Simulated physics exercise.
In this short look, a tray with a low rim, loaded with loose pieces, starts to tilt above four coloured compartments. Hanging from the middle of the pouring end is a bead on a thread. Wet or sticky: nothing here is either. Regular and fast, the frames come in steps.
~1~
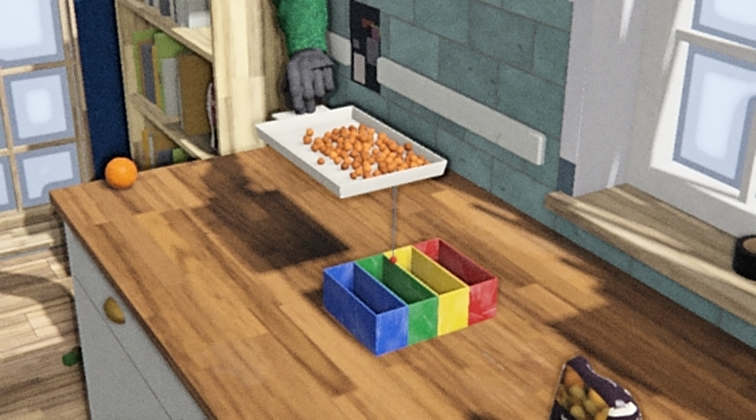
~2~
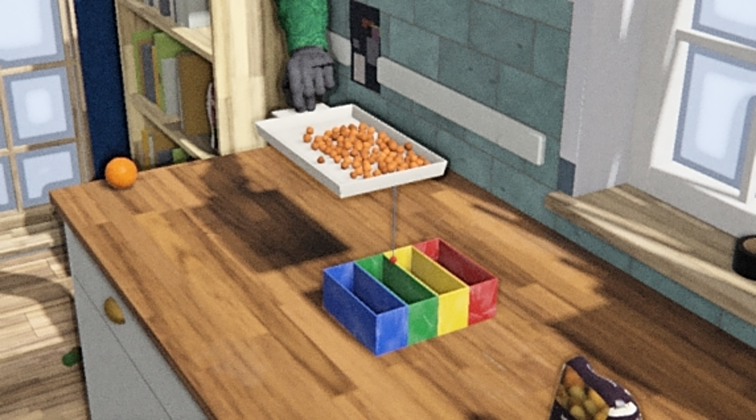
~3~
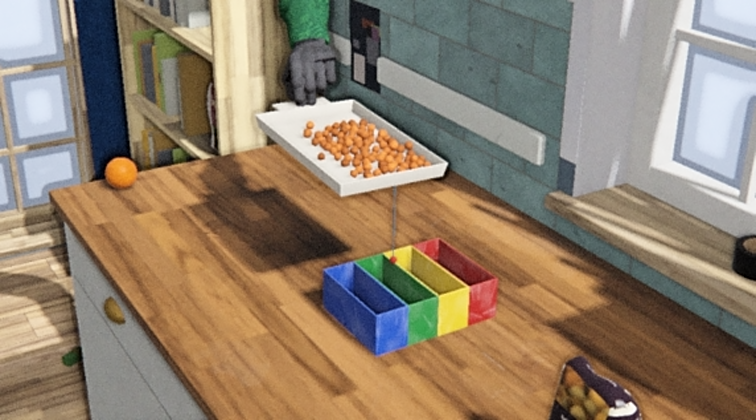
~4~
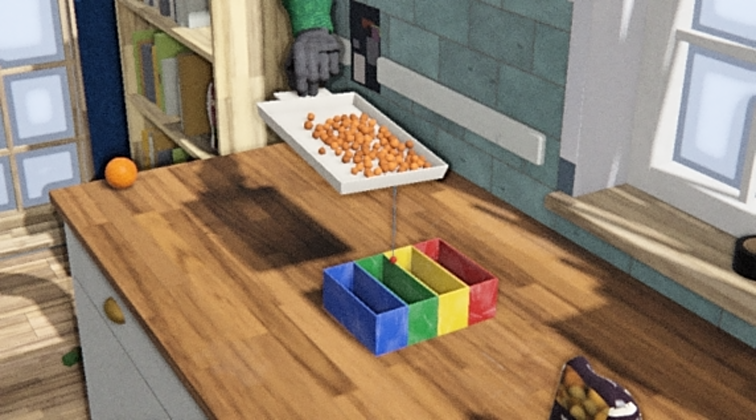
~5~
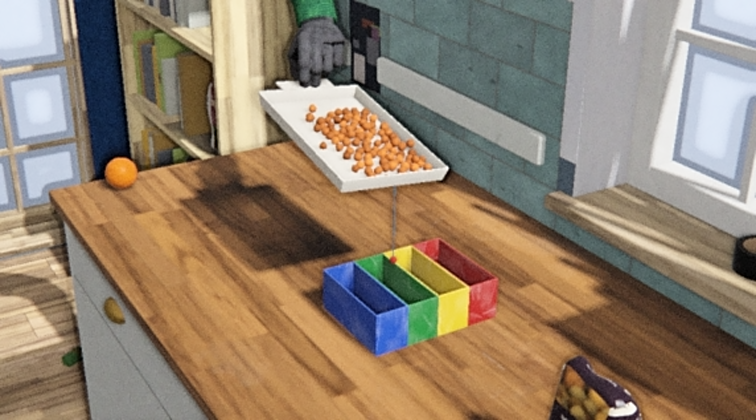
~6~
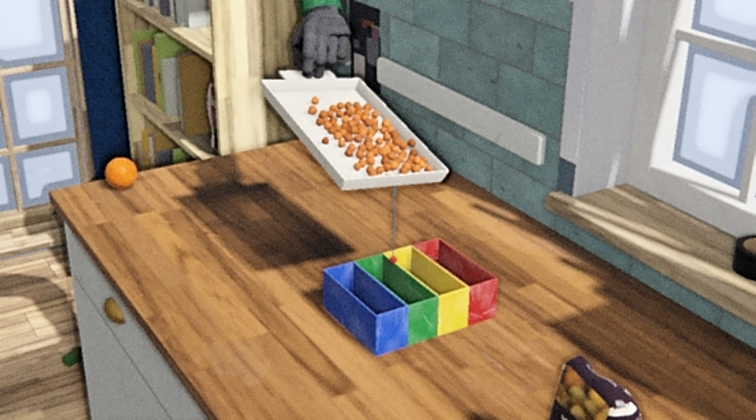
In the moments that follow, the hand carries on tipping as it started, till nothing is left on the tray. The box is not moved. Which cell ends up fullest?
The red cell.
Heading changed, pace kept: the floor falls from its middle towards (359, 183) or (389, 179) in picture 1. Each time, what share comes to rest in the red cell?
In order: About 0, then 20 percent.
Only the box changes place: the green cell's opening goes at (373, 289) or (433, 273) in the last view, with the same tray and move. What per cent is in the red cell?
Roughly 30% first, roughly 0% second.
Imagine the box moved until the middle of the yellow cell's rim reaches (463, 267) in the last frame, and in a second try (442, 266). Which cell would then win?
With the first placing it's the yellow one, with the second it's the yellow cell.
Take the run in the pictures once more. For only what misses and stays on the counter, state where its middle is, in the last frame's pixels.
At about (525, 285).
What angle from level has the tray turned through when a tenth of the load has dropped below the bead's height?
Roughly 110 degrees from level.
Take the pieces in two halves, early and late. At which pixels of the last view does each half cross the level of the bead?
It goes through near (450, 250) first, then near (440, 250).
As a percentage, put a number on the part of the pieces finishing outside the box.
10 %.
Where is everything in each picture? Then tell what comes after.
Corners of the pouring end near (341, 184) and (443, 161), level; middle of the load near (366, 151), coated peanuts; bead on its thread near (393, 260); blue cell near (392, 327); green cell near (423, 317); yellow cell near (453, 308); red cell near (482, 298), in the first picture.
Corners of the pouring end near (341, 184) and (443, 161), level; middle of the load near (366, 151), in the second picture.
Corners of the pouring end near (342, 183) and (443, 163), tipped barely, lowest at the right corner; middle of the load near (367, 148), in the third picture.
Corners of the pouring end near (343, 181) and (444, 165), tipped a little, lowest at the right corner; middle of the load near (367, 145), in the fourth picture.
Corners of the pouring end near (344, 179) and (445, 167), tipped a little, lowest at the right corner; middle of the load near (368, 141), in the fifth picture.
Corners of the pouring end near (346, 178) and (445, 169), tipped clearly, lowest at the right corner; middle of the load near (370, 138); blue cell near (392, 327); green cell near (423, 317); yellow cell near (453, 308); red cell near (482, 298), in the sixth picture.
Shortly afterwards, tray tipped steeply; all but a few on the tray; only a few in the red cell.
Next, tray tipped right over; all but a few on the tray; only a few in the red cell; only a few falling or outside the box.
Some moments later, tray tipped past a quarter turn; near two thirds in the red cell; near a quarter in the yellow cell; only a few in the green cell; a little falling or outside the box.
In the end, tray tipped past a quarter turn; near two thirds in the red cell; near a quarter in the yellow cell; only a few in the green cell; none at all in the blue cell; a little outside the box.
